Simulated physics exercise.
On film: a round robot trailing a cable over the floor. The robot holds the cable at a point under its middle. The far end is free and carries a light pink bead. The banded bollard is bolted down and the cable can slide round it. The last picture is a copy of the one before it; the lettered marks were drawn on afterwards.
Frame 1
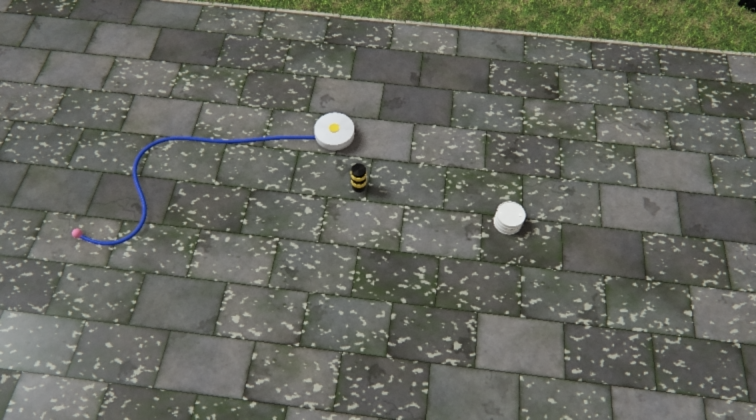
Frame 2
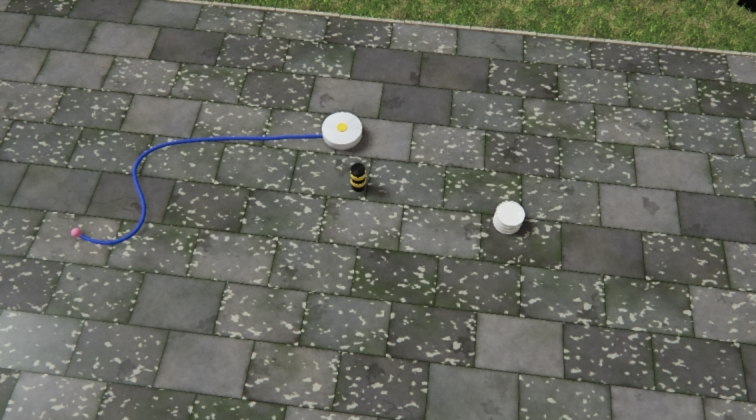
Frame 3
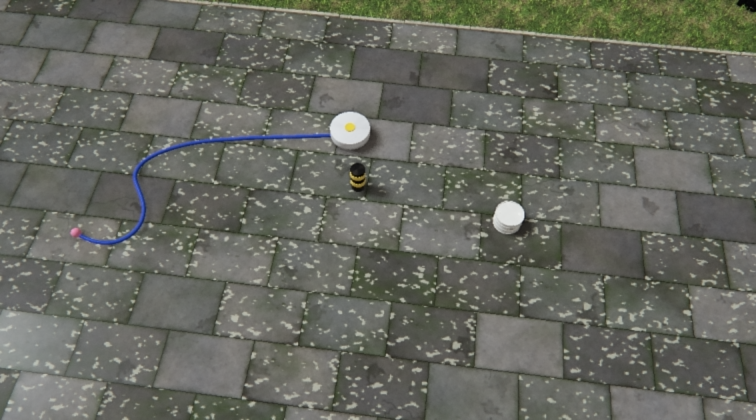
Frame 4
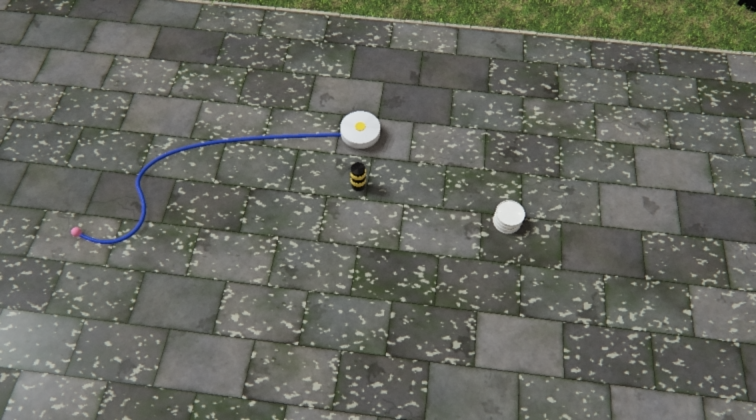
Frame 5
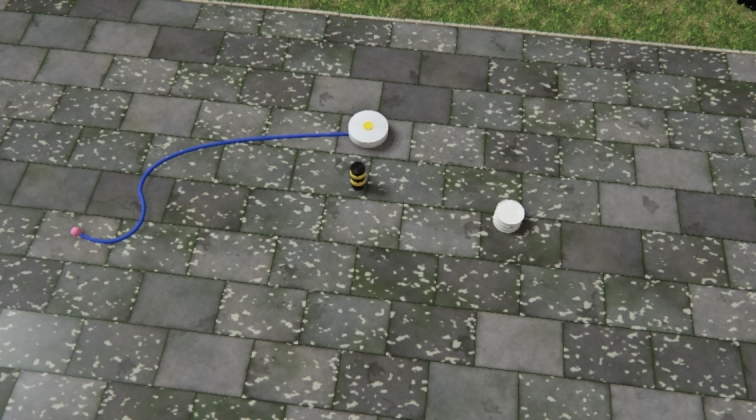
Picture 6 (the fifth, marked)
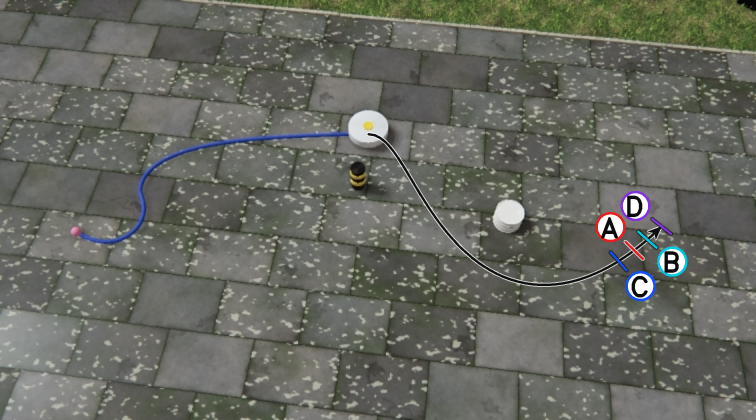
The round white robot slides slightly right past a bollard, trailing a curved blue cable.
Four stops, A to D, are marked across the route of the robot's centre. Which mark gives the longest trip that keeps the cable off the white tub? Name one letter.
C is the last safe stop.
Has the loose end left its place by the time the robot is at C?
Yes.
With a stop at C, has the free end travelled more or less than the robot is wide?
By then, more.
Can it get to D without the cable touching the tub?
No.
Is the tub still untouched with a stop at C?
Yes.
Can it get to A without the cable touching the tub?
No.
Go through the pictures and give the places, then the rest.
The first frame shows white tub (509, 218); bollard (359, 178); robot (335, 132).
The second frame shows robot (342, 132); white tub (509, 218).
The third frame shows robot (350, 132); free end (76, 233).
The fourth frame shows robot (360, 131); bollard (358, 177).
The fifth frame shows robot (368, 130); white tub (509, 216); bollard (358, 176); free end (76, 232).
On the copy, A at (634, 250); B at (647, 240); C at (619, 261); D at (661, 226); the route from (368, 134) via (490, 270) to (661, 226).
On C. First, robot (431, 207), middle of the cable (256, 176), free end (80, 233).
Then, robot (523, 279), middle of the cable (364, 179), free end (186, 204).
Finally, robot (621, 258), middle of the cable (430, 209), free end (261, 191); only the bollard has been touched, if anything.
By contrast, A brings the cable against the tub; B brings the cable against the tub; D brings the cable against the tub.
